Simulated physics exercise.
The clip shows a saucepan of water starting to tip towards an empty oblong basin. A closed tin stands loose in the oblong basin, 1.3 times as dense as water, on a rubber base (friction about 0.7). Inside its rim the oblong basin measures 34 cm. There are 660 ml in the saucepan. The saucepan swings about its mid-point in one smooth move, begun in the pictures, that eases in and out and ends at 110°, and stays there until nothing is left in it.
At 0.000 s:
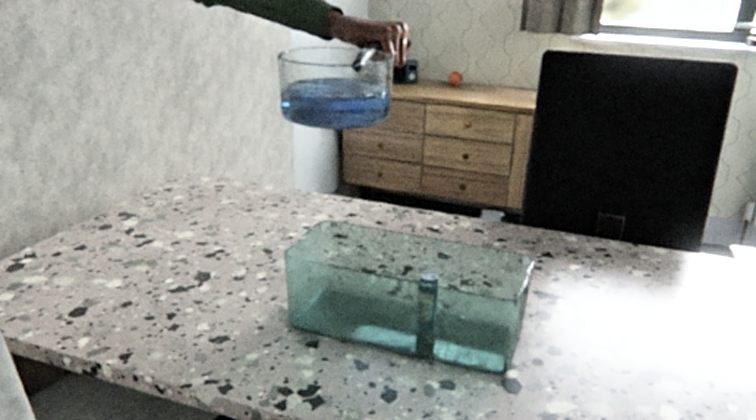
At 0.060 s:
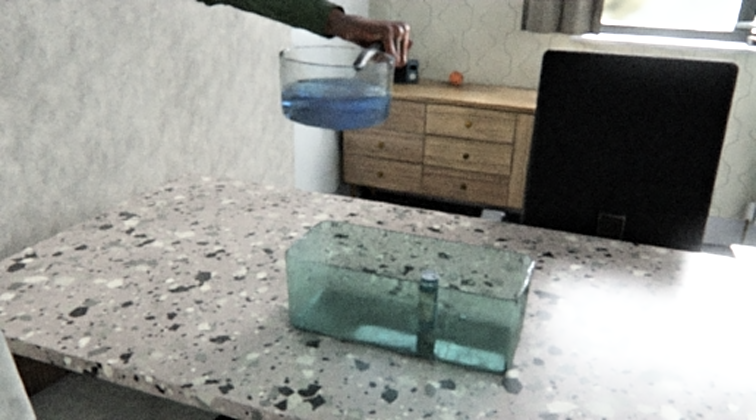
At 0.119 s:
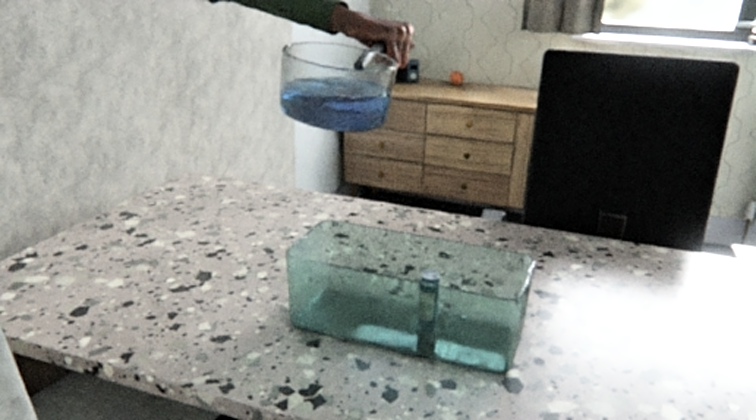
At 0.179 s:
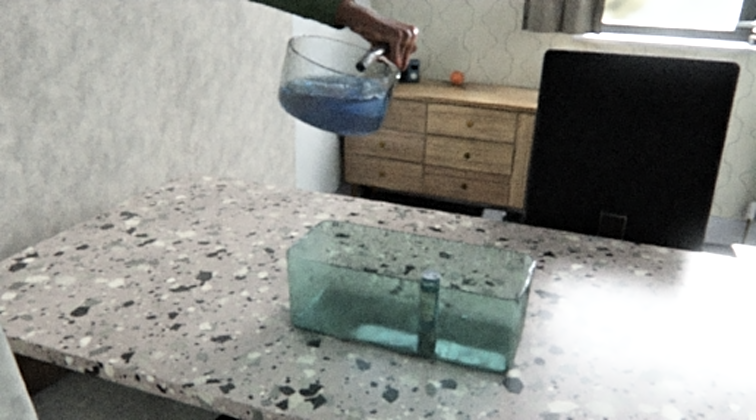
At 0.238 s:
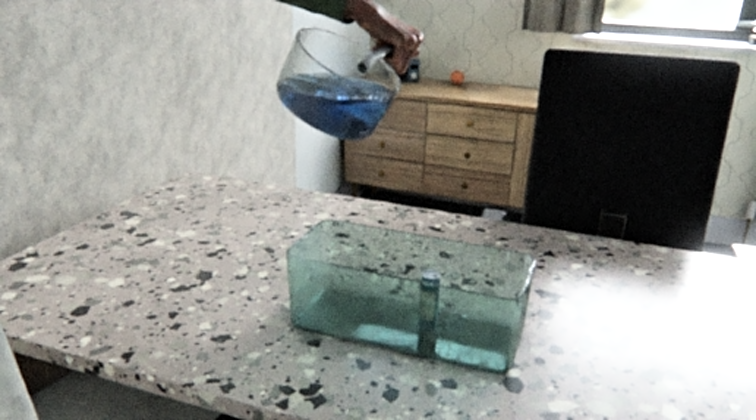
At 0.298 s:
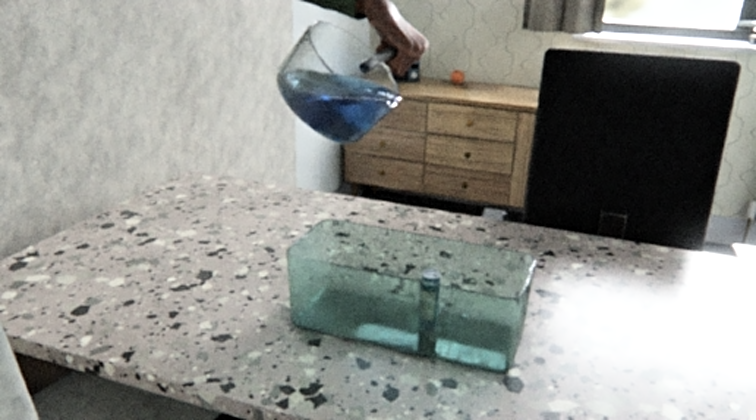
A hand held a clear glass pan of blue water above a greenish see-through basin on a speckled table, then steadily tilted it clockwise, its right side dipping lower while the basin stayed still.
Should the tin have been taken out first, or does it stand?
The tin goes over.
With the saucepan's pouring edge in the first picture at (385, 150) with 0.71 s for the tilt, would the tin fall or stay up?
Then it falls.
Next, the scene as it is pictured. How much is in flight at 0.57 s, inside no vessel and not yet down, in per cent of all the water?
Near 60 in a hundred.
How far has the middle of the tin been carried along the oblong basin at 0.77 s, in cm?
Some 1 cm.
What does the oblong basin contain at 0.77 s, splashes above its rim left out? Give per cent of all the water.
About 78 per cent.
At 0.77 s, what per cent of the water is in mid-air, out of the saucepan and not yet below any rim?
About 16 per cent.
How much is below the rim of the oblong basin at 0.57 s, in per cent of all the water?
Some 10 per cent.
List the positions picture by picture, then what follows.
It leans 0°; its right rim is at (389, 62); the water meets the walls at (290, 82) and (387, 92); the oblong basin's rim runs from (303, 237) to (527, 279); the tin's top is at (429, 278), in the first frame.
It leans 2°; its right rim is at (390, 64); the water meets the walls at (291, 81) and (388, 92), in the second frame.
It leans 7°; its right rim is at (393, 70); the water meets the walls at (291, 80) and (388, 93), in the third frame.
It leans 16°; its right rim is at (395, 79); the water meets the walls at (290, 79) and (390, 94), in the fourth frame.
It leans 28°; its right rim is at (396, 92); the water meets the walls at (288, 74) and (391, 96), in the fifth frame.
It leans 41°; its right rim is at (394, 106); the water meets the walls at (290, 68) and (395, 98), in the sixth frame.
Then, 0.57 s in, the tilt is 100° and 29 per cent is still to pour; the tin stands where it began.
Then, 0.77 s in, the tilt is 110° and 6 per cent is still to pour; the tin stands 1 cm from where it began.
Then, 0.98 s in, the tilt is 110° and 0 per cent is still to pour; the tin leans 43°.
Then, 1.21 s in, the tilt is 110° and 0 per cent is still to pour; the tin lies on its side.
Finally, the tin lies on its side.
